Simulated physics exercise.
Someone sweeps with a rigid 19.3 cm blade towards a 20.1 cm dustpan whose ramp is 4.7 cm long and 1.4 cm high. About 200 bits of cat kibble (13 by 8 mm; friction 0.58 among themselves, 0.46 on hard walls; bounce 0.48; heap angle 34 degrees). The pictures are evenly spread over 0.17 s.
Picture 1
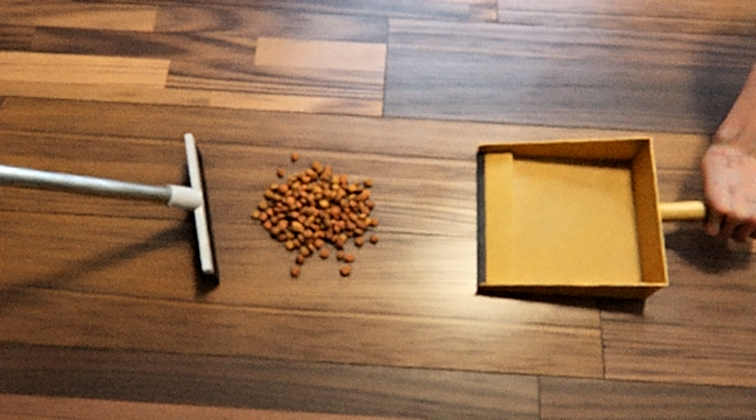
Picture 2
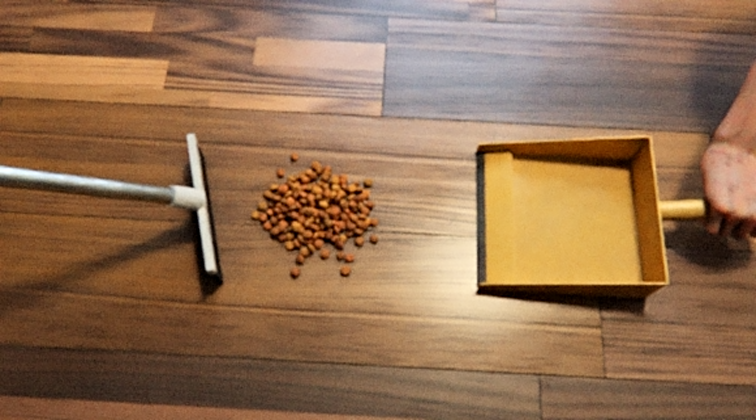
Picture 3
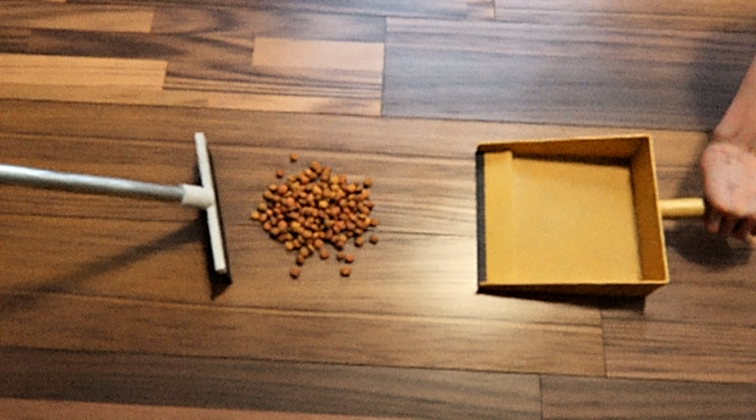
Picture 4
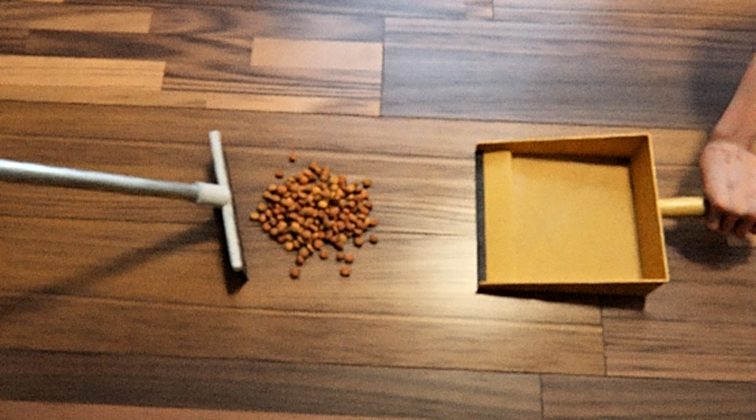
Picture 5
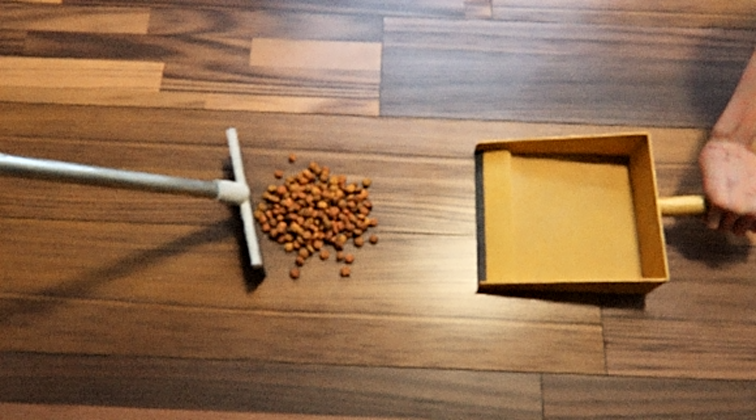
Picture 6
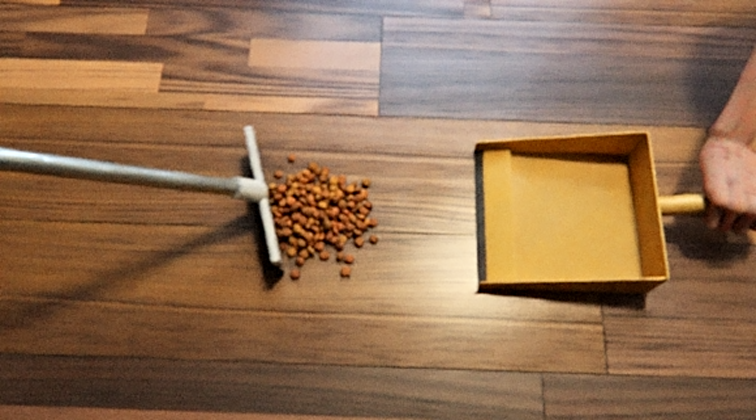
A hand at the right edge rests by the handle of a yellow dustpan on a brown wood-plank floor, seen from above. A loose heap of reddish-brown kibble lies in the middle, and a pale, straight blade on a silver pole stands at the left. The blade slides slowly right, tilting slightly, and presses into the heap's left edge, while the dustpan stays still.
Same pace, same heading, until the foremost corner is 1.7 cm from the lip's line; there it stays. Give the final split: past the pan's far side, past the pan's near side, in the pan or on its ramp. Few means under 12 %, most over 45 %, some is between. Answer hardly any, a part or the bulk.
Far side a part, near side hardly any, pan a part.
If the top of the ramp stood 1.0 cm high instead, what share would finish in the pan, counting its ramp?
Then about 30 per cent.
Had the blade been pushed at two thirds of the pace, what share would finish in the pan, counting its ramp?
In that case some 25 per cent.
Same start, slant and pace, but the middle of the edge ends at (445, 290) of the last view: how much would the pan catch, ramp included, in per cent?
About 0 per cent.
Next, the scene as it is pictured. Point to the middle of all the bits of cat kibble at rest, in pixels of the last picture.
At about (469, 176).
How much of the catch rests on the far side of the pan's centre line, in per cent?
Some 70 per cent.
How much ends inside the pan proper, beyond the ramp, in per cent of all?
Roughly 0 per cent.
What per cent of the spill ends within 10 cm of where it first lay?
Roughly 5 per cent.
Then, 0.18 s after the last picture, middle of the blade 16 cm from the lip; 0 % over the lip, far side 5 %, near side 0 %.
Then, 0.30 s after the last picture, middle of the blade 8 cm from the lip; 0 % over the lip, far side 15 %, near side 0 %.
Then, 0.55 s after the last picture, middle of the blade 4 cm from the lip; 25 % over the lip, far side 25 %, near side 0 %.
In the end, far side 25 %, near side 0 %, pan 25 %, in front of the lip or behind the blade 50 %.
